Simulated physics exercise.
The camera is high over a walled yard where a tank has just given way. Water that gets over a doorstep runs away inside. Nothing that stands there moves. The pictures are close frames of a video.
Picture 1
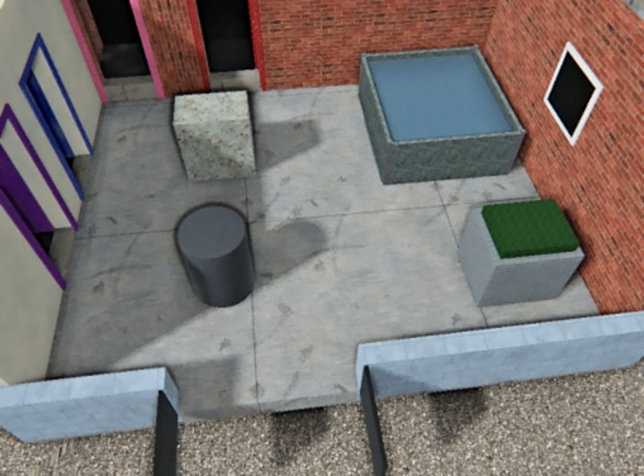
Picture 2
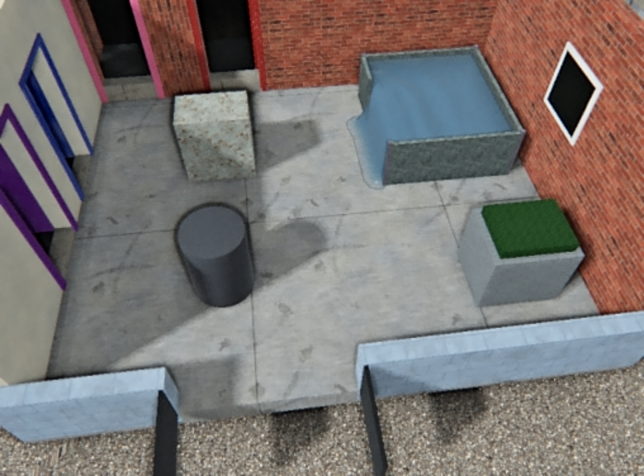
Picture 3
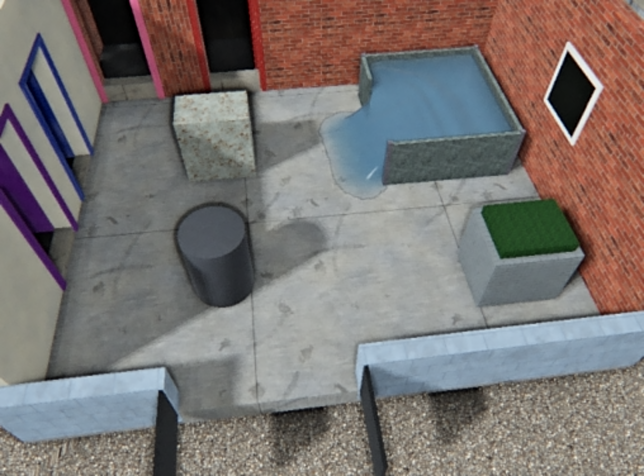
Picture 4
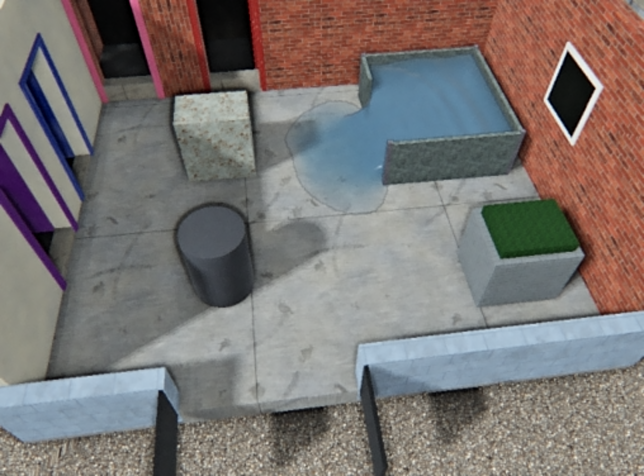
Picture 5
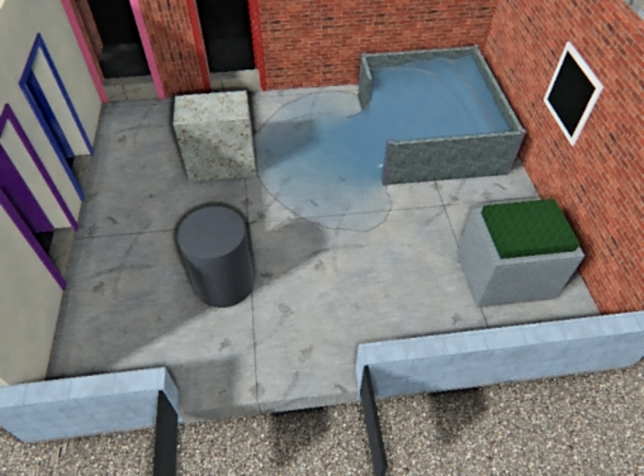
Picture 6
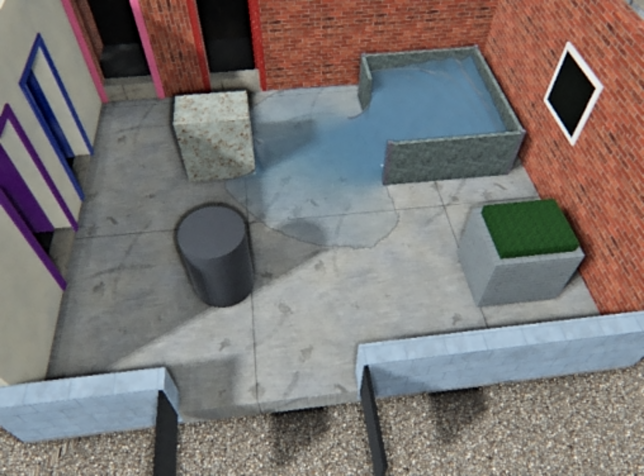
Water pours from the left side of a stone tank and spreads across the grey yard.
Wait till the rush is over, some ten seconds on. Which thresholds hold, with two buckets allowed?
One by one: The blue door floods; the red door holds within the limit; the pink door holds within the limit; the purple door floods.
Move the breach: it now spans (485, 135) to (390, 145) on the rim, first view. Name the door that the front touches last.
I say the pink one.
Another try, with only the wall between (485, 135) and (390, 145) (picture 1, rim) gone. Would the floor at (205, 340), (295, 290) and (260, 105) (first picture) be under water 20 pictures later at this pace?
One after the other: Under water, awash, no water.
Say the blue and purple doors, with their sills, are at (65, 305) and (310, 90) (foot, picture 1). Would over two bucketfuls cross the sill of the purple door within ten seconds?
Purple is under.
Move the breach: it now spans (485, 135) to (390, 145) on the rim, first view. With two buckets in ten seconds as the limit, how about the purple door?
One by one: The purple one keeps below it.
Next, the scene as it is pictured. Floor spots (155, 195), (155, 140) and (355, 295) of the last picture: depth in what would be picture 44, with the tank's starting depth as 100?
About 12, 12 and 10 per cent.
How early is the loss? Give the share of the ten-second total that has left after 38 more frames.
Some 55 per cent.
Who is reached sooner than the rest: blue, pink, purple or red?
The door marked red.
A moment on, water covers 40 % of the floor; the blue door not reached, the red door wet at the sill, nothing in, the pink door not reached, the purple door not reached.
Next, water covers 60 % of the floor; the blue door wet at the sill, nothing in, the red door wet at the sill, nothing in, the pink door wet at the sill, nothing in, the purple door under two buckets in.
Then, water covers 70 % of the floor; the blue door under two buckets in, the red door wet at the sill, nothing in, the pink door under two buckets in, the purple door over two buckets in.
Later, water covers 85 % of the floor; the blue door over two buckets in, the red door wet at the sill, nothing in, the pink door under two buckets in, the purple door far over two buckets in.
In the end, water covers 100 % of the floor; the blue door over two buckets in, the red door wet at the sill, nothing in, the pink door under two buckets in, the purple door far over two buckets in.
